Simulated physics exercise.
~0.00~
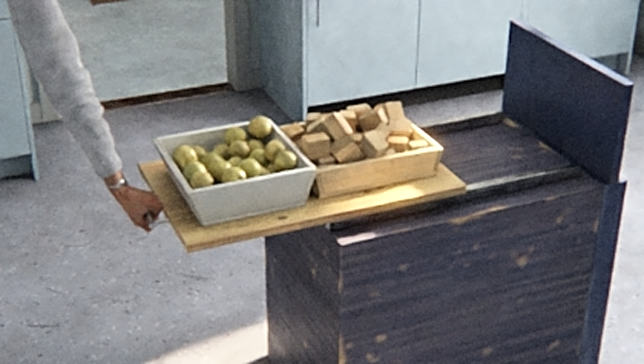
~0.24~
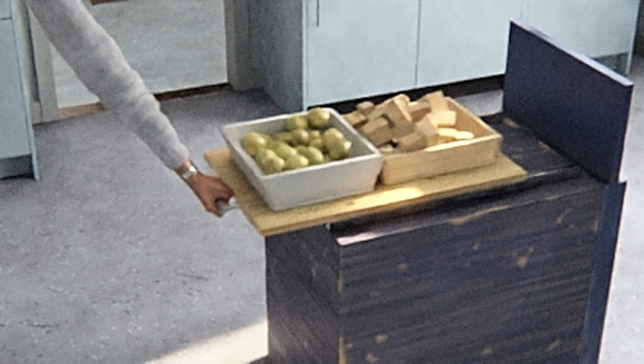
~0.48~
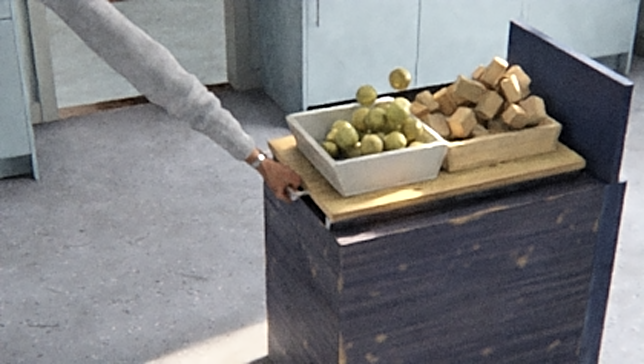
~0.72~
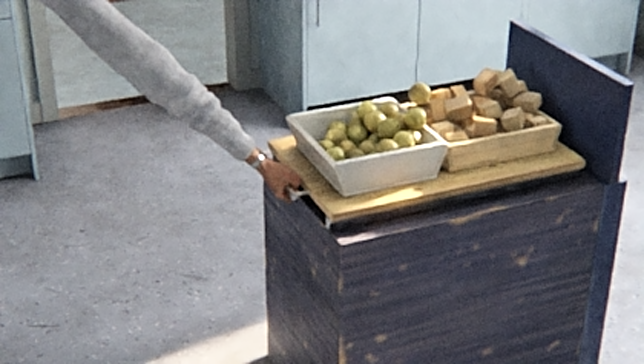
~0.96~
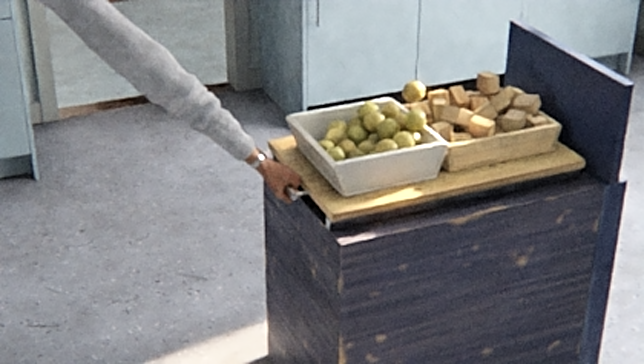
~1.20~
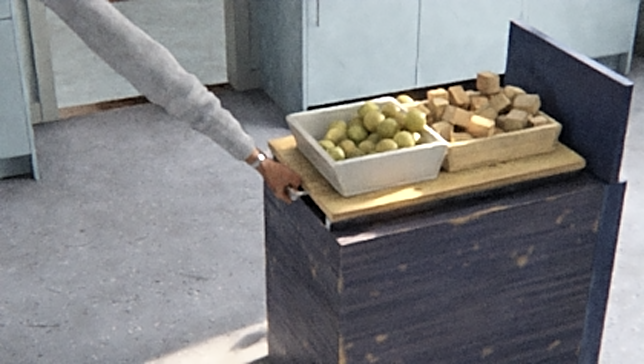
In the video, a hand pushes a sliding wooden shelf carrying a white crate of yellow-green apples and a wooden crate of timber blocks rightward over a dark cabinet; it stops abruptly, the loose contents jolt up toward the back panel, then settle, leaving both crates still largely full.
